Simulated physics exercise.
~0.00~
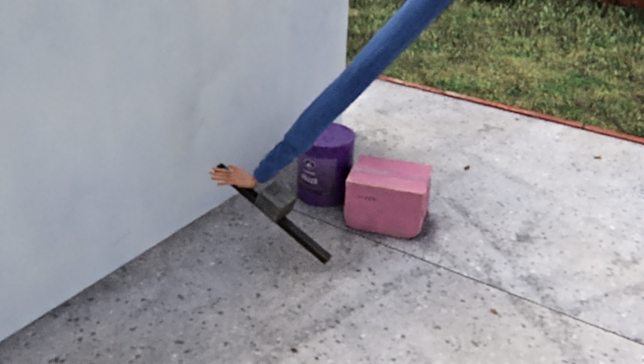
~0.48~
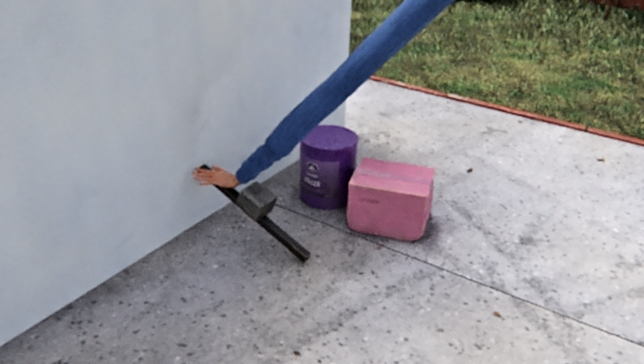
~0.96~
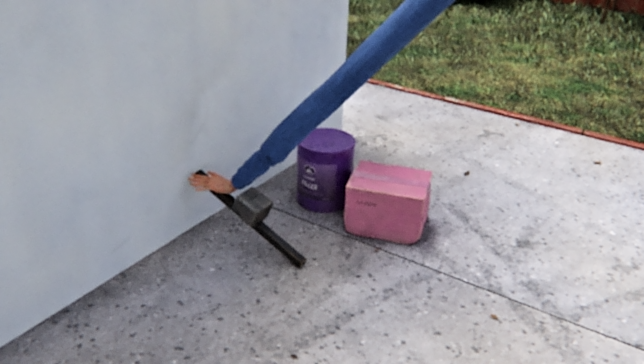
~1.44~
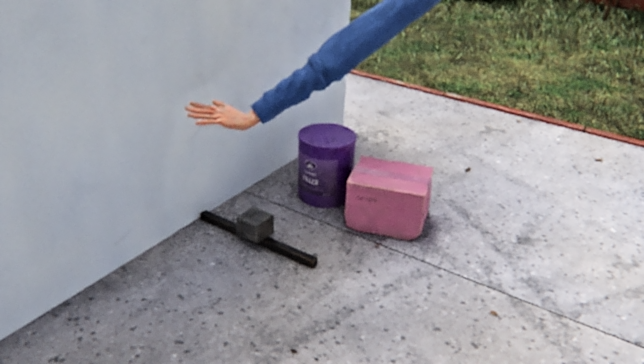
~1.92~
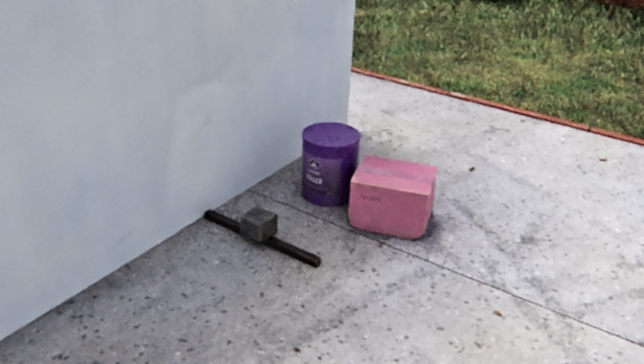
In the video, a hand in a blue sleeve tilts a black pole with a dark block on it against a pale wall, beside a purple pail and pink box, then lets go and withdraws as the pole slips down to lie on the floor.
